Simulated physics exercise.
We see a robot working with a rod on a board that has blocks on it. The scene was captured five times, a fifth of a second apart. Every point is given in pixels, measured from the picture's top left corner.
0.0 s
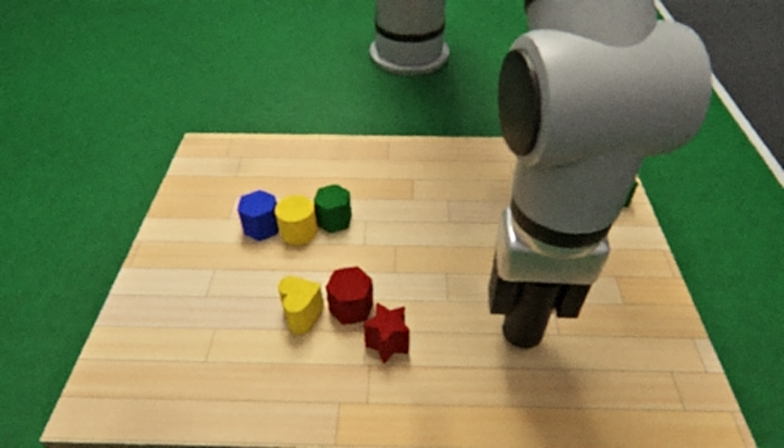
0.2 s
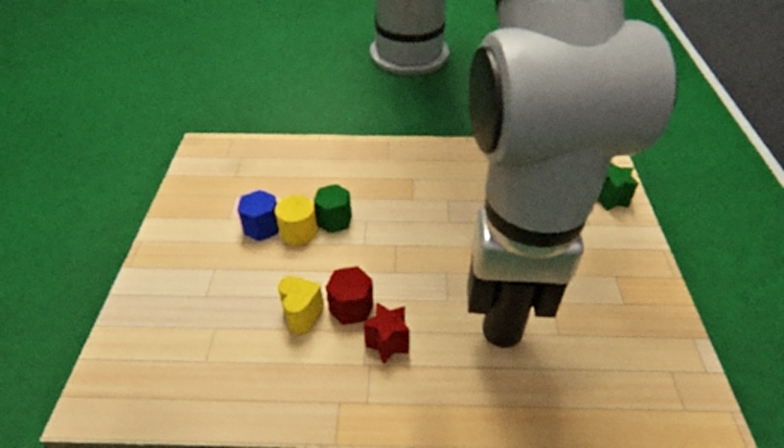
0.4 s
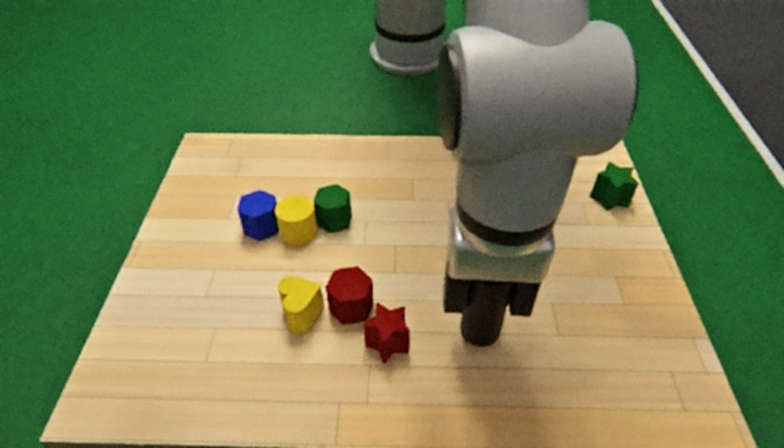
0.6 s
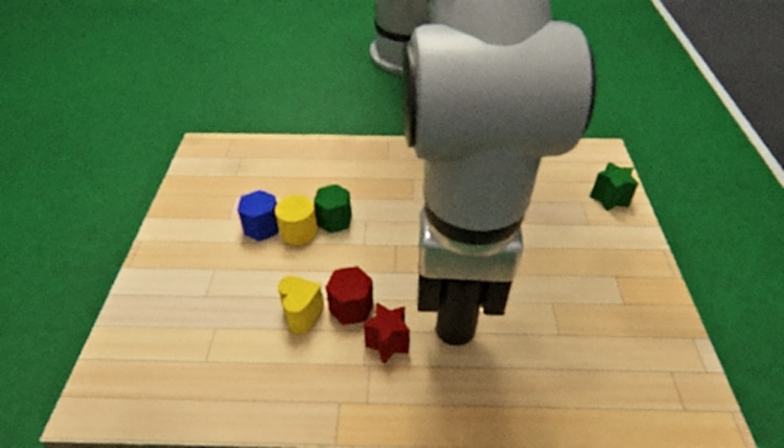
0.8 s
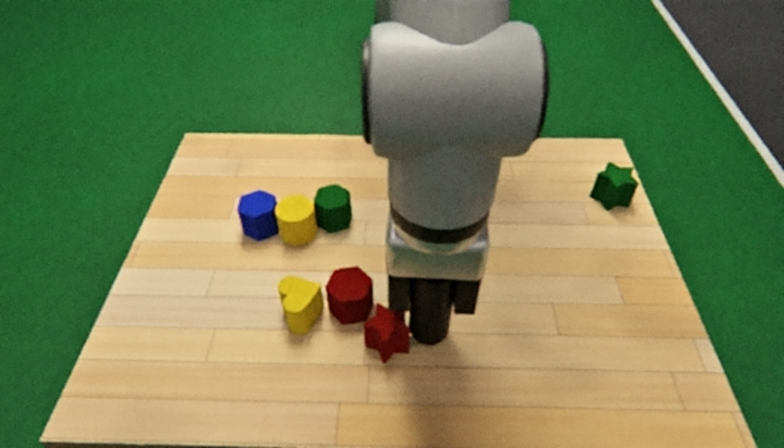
A robot arm holding a dark rod slides leftward across a wooden board toward a red star beside other coloured blocks.
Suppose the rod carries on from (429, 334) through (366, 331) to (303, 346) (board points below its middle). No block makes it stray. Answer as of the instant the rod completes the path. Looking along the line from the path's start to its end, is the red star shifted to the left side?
Yes, it checks out.
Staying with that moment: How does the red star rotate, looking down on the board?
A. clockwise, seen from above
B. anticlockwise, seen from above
The correct letter is B.
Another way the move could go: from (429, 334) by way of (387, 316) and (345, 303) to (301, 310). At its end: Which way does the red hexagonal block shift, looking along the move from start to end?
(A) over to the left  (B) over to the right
Answer: B.
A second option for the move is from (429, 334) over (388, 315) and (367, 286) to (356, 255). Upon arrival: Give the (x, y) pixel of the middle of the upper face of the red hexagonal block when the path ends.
Answer: (325, 268).
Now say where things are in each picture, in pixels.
The first frame shows lower end of the rod at (523, 331), tops of blocks, yellow heart at (297, 292), red hexagonal block at (349, 283), red star at (388, 320).
The second frame shows rod at (502, 331), blocks as before.
The third frame shows rod at (480, 330), blocks as before.
The fourth frame shows rod at (456, 329), blocks as before.
The fifth frame shows rod at (429, 328), yellow heart at (297, 292), red hexagonal block at (349, 283), red star at (388, 320).
On the path given first. One third of the way, rod at (386, 324); red star at (354, 325), turned 25° anticlockwise.
Two thirds of the way, rod at (344, 328); yellow heart at (293, 290), turned 20° anticlockwise; red hexagonal block at (335, 277), turned 45° clockwise; red star at (322, 340), turned 55° anticlockwise.
At the end, rod at (302, 340); yellow heart at (287, 290); red hexagonal block at (334, 277), turned 45° clockwise; red star at (305, 356), turned 100° anticlockwise.
